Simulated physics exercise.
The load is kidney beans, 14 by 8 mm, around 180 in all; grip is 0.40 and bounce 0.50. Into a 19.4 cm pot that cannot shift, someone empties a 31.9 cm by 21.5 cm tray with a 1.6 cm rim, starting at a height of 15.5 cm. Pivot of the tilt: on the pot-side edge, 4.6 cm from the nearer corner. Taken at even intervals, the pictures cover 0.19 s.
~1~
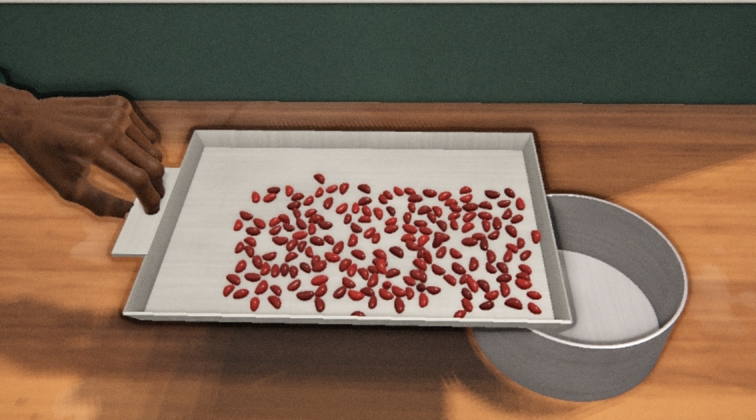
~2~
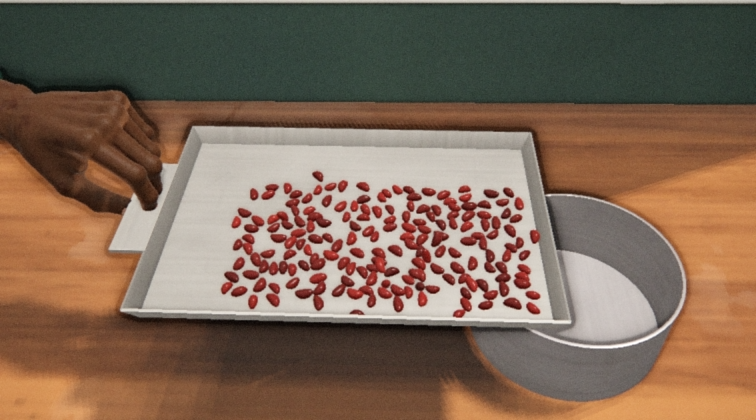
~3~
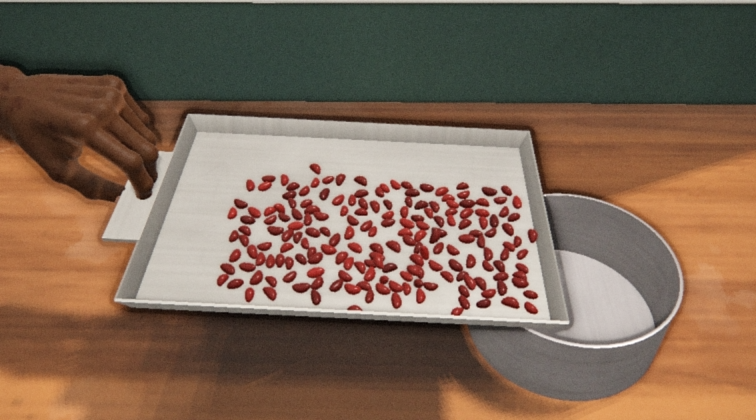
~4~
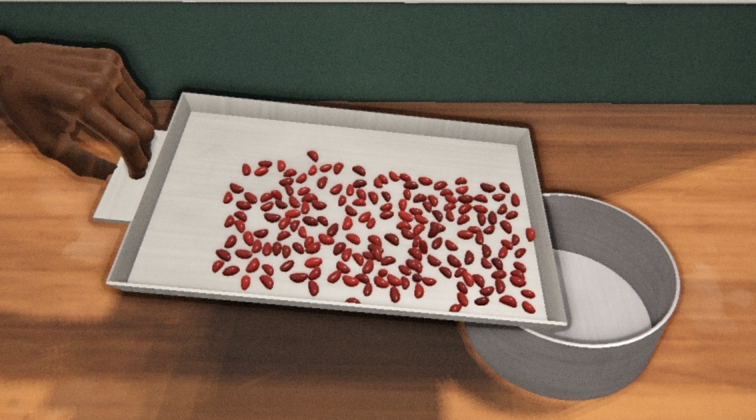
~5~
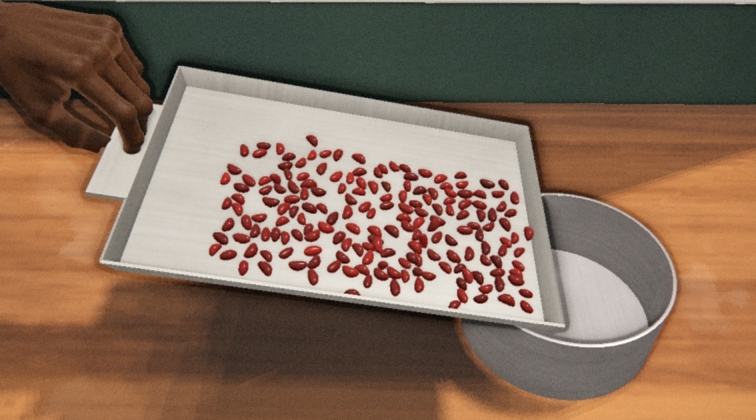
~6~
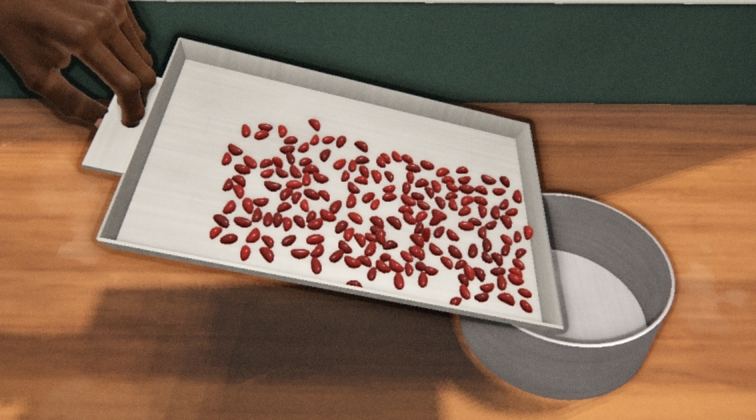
A pale, shallow rectangular tray scattered with many small dark red beans is seen from above and in front, over an orange-brown wooden surface with a dark green wall behind. A hand holds the white tab at its left, and a round grey pot sits beneath its right edge. The hand raises the left side, slowly then faster, into a clear rightward slope, while the beans stay spread across the tray and the view holds nearly still.
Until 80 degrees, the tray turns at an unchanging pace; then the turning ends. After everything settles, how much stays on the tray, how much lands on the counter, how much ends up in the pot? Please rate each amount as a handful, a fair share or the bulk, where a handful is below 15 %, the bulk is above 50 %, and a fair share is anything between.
Left on the tray: A handful; counter: The bulk; pot: A fair share.
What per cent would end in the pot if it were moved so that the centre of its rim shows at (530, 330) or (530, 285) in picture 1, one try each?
First try around 75 %, second around 40 %.
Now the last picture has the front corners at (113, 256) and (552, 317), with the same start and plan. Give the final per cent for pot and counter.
Pot: 30, counter: 70.
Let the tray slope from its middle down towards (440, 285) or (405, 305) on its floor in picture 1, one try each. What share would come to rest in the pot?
0 and 0 %.
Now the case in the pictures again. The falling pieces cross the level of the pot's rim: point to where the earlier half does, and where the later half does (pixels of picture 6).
Around (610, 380), then around (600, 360).
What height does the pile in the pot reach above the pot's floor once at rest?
About 1.0 cm.
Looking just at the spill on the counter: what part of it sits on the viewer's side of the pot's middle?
About 100 percent of the spill.
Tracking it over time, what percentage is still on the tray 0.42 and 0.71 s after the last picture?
In order, 80 and 0.
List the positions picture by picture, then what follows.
In the first frame, tray tilt 0 degrees, front corners at (136, 306) and (560, 314); middle of the pieces at (376, 239); pot at (579, 262).
In the second frame, tray tilt 1 degrees, front corners at (134, 302) and (559, 314); middle of the pieces at (375, 238).
In the third frame, tray tilt 3 degrees, front corners at (128, 293) and (557, 314), lowest corner right front; middle of the pieces at (373, 233).
In the fourth frame, tray tilt 7 degrees, front corners at (120, 276) and (555, 315), lowest corner right front; middle of the pieces at (371, 224).
In the fifth frame, tray tilt 12 degrees, front corners at (115, 254) and (553, 316), lowest corner right front; middle of the pieces at (371, 215).
In the sixth frame, tray tilt 17 degrees, front corners at (113, 232) and (553, 318), lowest corner right front; middle of the pieces at (375, 205); pot at (567, 261).
Then, 0.25 s after the last picture, tilt 48 degrees; the tray holds 100 %, the pot 0 %.
Then, 0.42 s after the last picture, tilt 70 degrees; the tray holds 80 %, the pot 0 %.
Then, 0.71 s after the last picture, tilt 80 degrees; the tray holds 0 %, the pot 35 %.
In the end, tray 0 %, counter 65 %, pot 35 %.
